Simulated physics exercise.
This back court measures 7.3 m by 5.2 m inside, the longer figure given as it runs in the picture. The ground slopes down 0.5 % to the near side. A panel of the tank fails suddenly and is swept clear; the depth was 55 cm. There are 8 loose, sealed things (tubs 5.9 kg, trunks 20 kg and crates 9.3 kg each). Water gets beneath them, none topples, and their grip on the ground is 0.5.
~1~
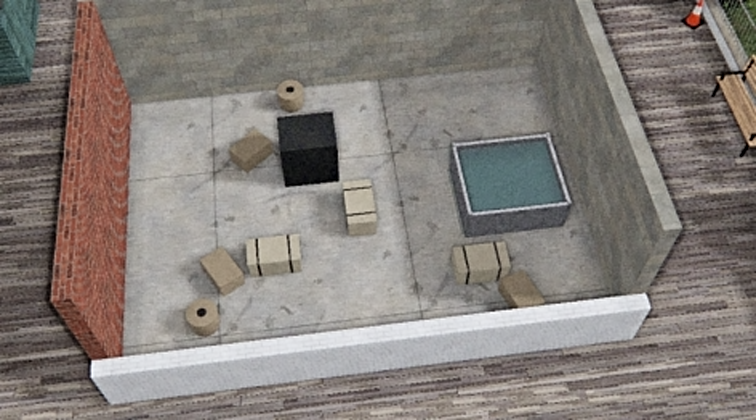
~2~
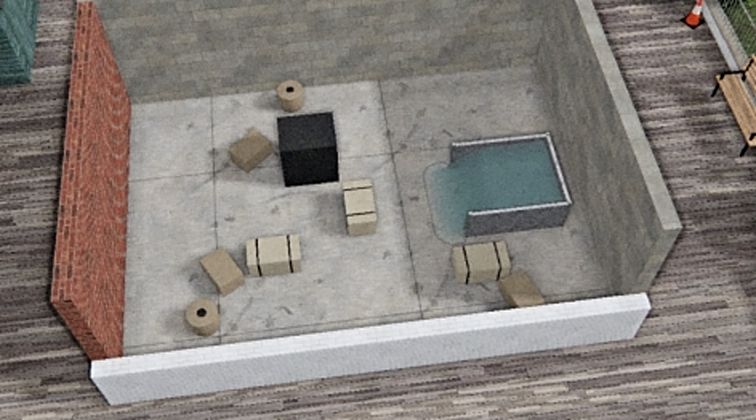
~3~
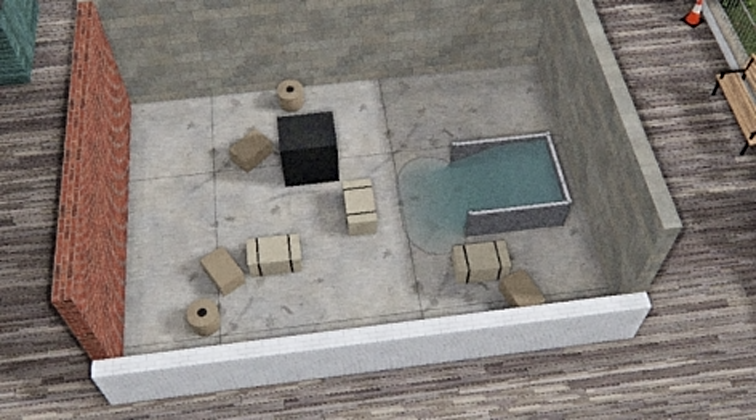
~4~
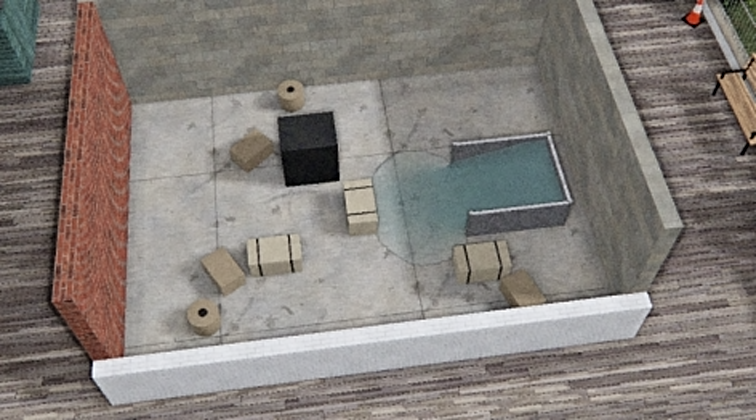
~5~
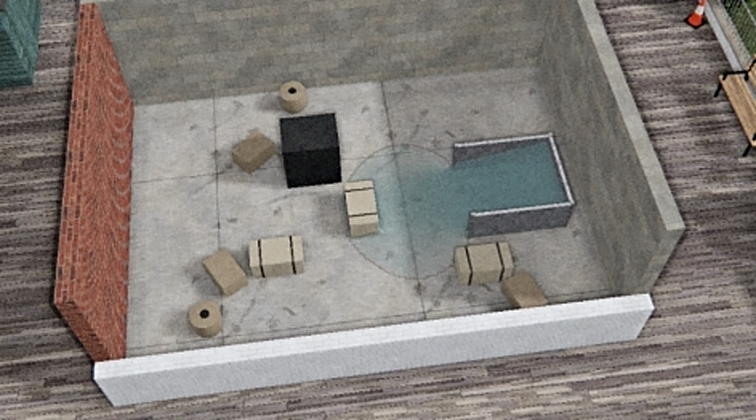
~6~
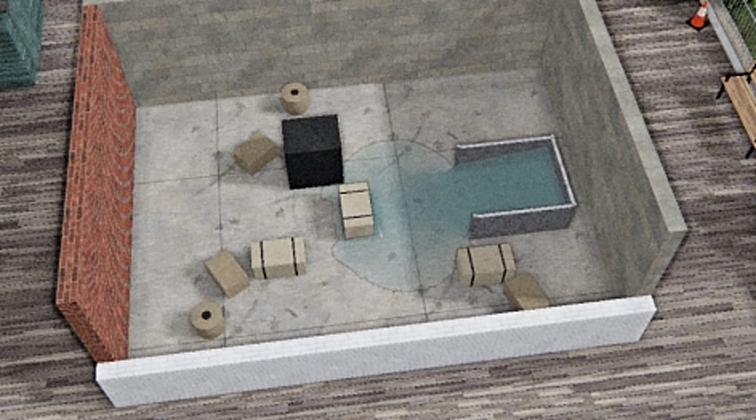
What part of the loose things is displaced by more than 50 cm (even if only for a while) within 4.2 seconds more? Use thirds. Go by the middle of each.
That comes to between one and two thirds.
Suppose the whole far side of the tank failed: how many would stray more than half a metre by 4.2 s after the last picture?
Then 2.
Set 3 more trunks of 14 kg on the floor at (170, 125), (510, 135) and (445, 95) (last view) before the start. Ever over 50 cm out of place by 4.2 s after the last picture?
In turn: Less, less, less.
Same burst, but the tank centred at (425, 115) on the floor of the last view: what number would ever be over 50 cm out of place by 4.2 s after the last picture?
Then 4.
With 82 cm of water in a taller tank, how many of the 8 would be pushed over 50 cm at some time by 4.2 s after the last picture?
Then 5.
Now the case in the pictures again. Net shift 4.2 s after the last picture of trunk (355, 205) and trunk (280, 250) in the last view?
In that order: 300 cm, 120 cm.
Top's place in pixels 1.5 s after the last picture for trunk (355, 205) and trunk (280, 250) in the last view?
Around (179, 230) and (255, 265).
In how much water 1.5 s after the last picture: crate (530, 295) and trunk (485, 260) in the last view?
About 0 and 0 cm.
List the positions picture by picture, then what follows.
The first picture shows a trunk at (359, 201) rests on the ground; a tub at (202, 313), on the bottom; 1.9 m2 under water; 0 of 8 have shifted.
The second picture shows a trunk at (359, 201), on the bottom; a tub at (202, 313) rests on the ground; water covers 2.6 m2; 0 of 8 have shifted.
The third picture shows a trunk at (360, 201) rests on the ground; a tub at (202, 313) rests on the ground; 3.5 m2 under water; 0 of 8 have shifted.
The fourth picture shows a trunk at (360, 201) rests on the ground; a tub at (203, 313) rests on the ground; 4.6 m2 under water; 0 of 8 have shifted.
The fifth picture shows a trunk at (361, 202), on the bottom; a tub at (205, 314) rests on the ground; 5.7 m2 under water; 0 of 8 have shifted.
The sixth picture shows a trunk at (356, 204) rests on the ground, 13 cm from its start; a tub at (207, 315) rests on the ground; water covers 7.0 m2; 1 of 8 have shifted.
Then, 0.4 s after the last picture 1 of 8 are over 50 cm from their spots; 0 afloat.
Then, 1.5 s after the last picture 1 of 8 are over 50 cm from their spots; 0 afloat.
Then, 2.8 s after the last picture 5 of 8 are over 50 cm from their spots; 4 afloat.
Then, 4.2 s after the last picture 4 of 8 are over 50 cm from their spots, and 5 have been at some point; 5 afloat.
